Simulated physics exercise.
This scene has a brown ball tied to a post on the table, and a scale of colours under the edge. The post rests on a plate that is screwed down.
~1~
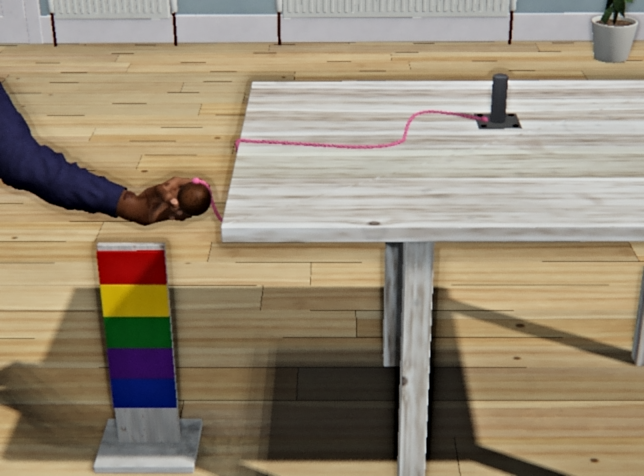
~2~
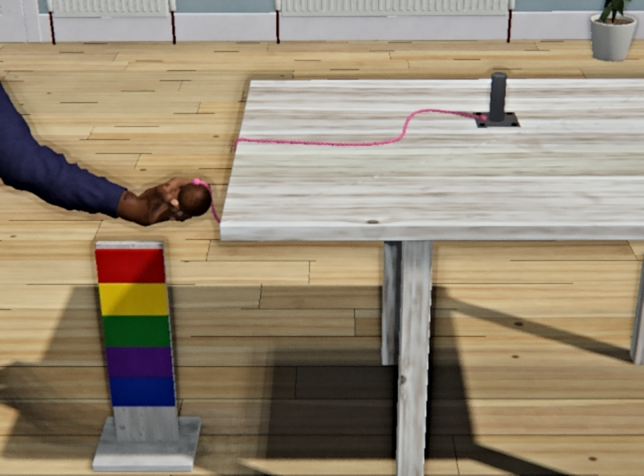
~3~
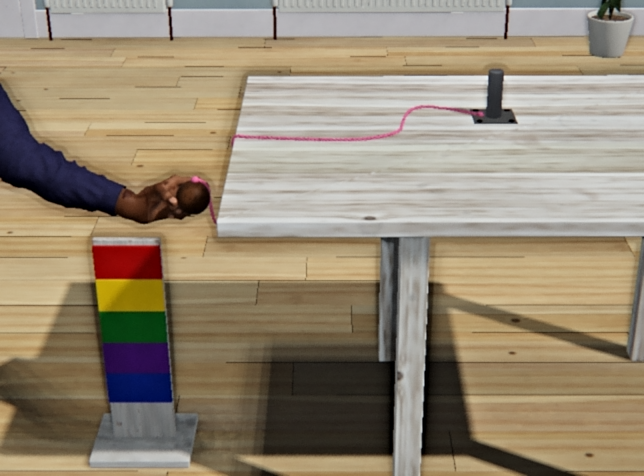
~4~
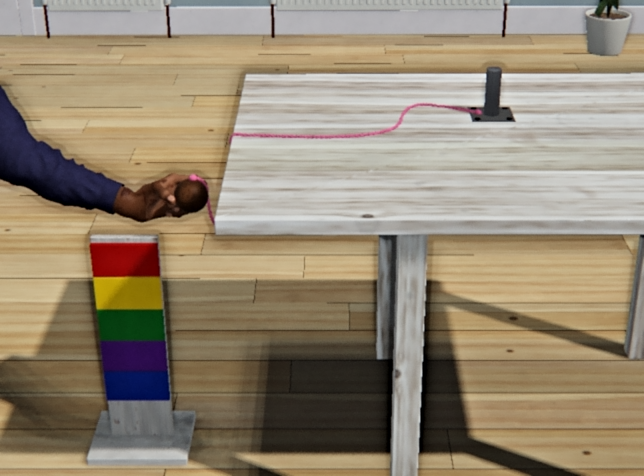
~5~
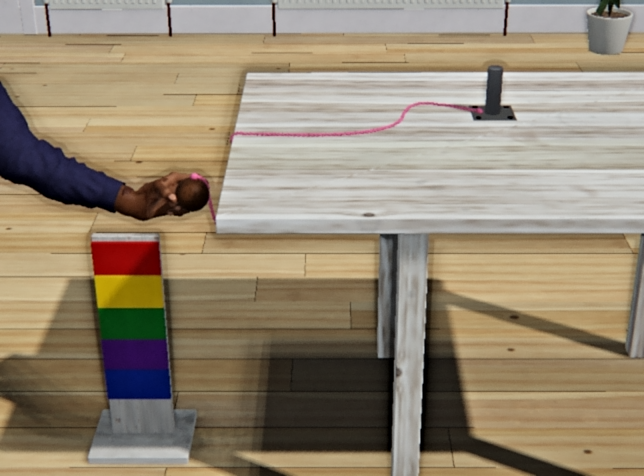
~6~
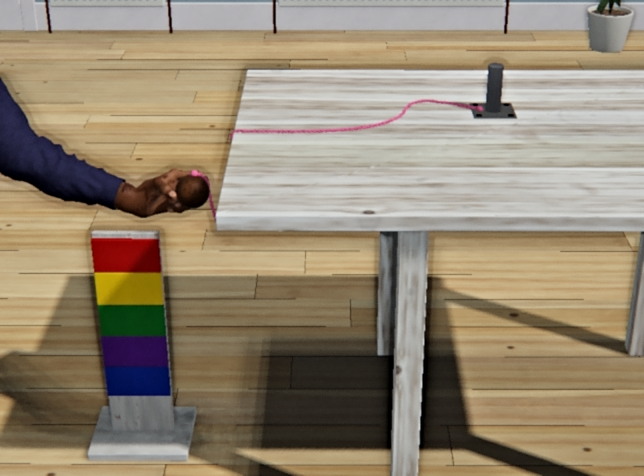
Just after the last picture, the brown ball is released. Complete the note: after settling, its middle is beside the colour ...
... Purple.
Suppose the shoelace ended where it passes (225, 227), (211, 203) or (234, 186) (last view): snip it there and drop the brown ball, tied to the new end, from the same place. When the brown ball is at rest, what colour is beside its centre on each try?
Try by try: Yellow; green; red.
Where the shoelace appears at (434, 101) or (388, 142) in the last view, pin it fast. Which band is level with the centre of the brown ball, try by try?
Note: Try 1 purple; try 2 yellow.
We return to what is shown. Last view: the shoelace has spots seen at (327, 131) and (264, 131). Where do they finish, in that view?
Final spots: (279, 116), then (237, 138).
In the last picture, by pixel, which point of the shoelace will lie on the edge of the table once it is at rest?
It's the bit near (283, 132).
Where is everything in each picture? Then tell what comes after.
In the first frame, brown ball (194, 199); red (131, 269); yellow (135, 302); green (138, 333); purple (141, 364); blue (144, 394).
In the second frame, brown ball (194, 200); shoelace through (448, 112) (405, 129) (346, 145) (258, 141) (234, 204).
In the third frame, brown ball (193, 198).
In the fourth frame, brown ball (191, 196); shoelace through (443, 106) (400, 123) (330, 137) (242, 135) (226, 208).
In the fifth frame, brown ball (192, 195).
In the sixth frame, brown ball (192, 192); shoelace through (445, 103) (396, 119) (320, 131) (234, 136) (232, 217).
Soon after, ball near (205, 350); level with purple.
Then, ball near (273, 322); level with purple.
Further on, ball near (230, 327); level with purple.
At rest, ball near (248, 327); level with purple. Its centre hangs level with the purple band.
